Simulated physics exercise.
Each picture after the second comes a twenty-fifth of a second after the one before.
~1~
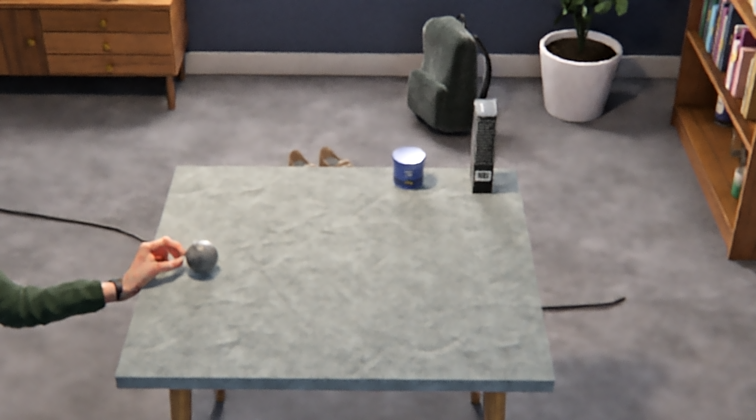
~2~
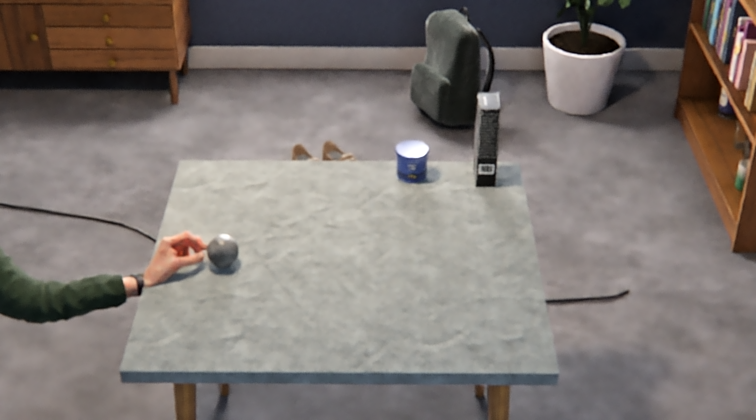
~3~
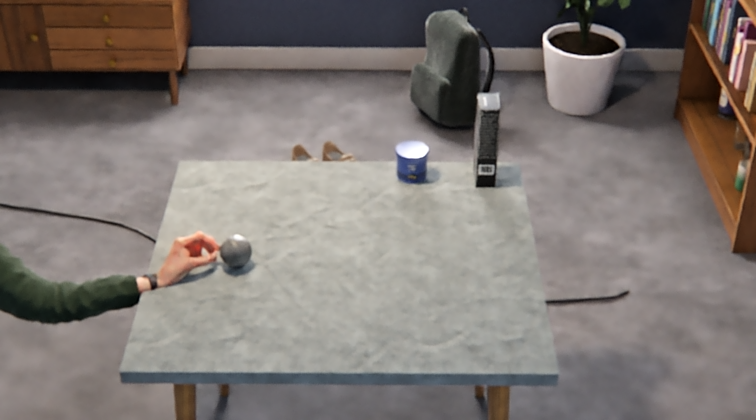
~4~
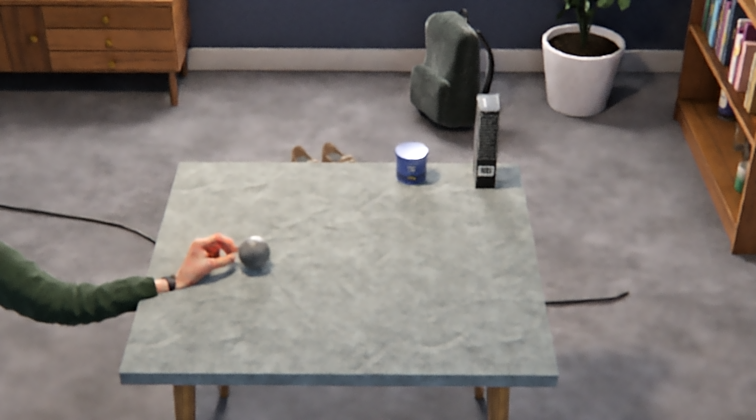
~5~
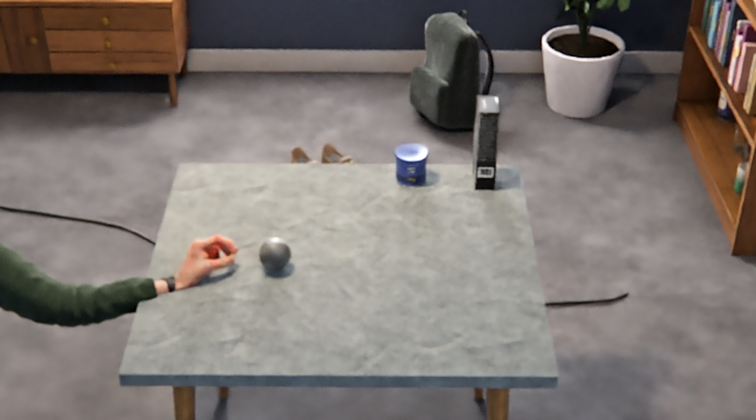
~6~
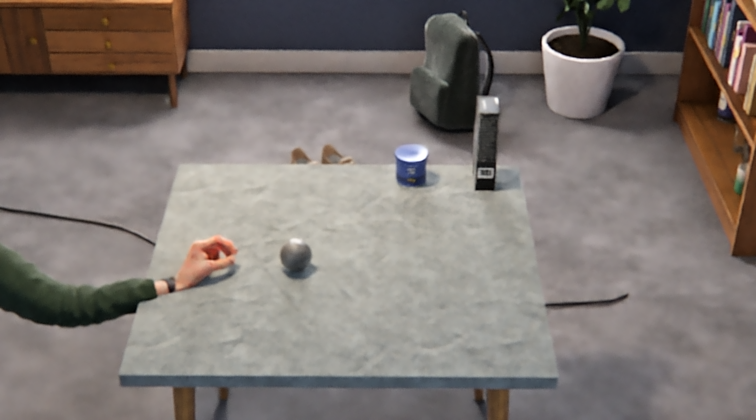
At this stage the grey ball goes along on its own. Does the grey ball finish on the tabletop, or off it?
The grey ball finishes off the table.
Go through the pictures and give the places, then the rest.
The first picture shows under the hand; grey ball (202, 256).
The second picture shows under the hand; grey ball (223, 251).
The third picture shows under the hand; grey ball (236, 251).
The fourth picture shows grey ball (254, 253).
The fifth picture shows grey ball (275, 254) displaced about its own width.
The sixth picture shows grey ball (296, 255) displaced about its own width.
Then, 0.40 s past the last view, grey ball displaced well along near (491, 256).
Then, 0.90 s past the last view, grey ball now off the table.
Finally, off the table, grey ball.
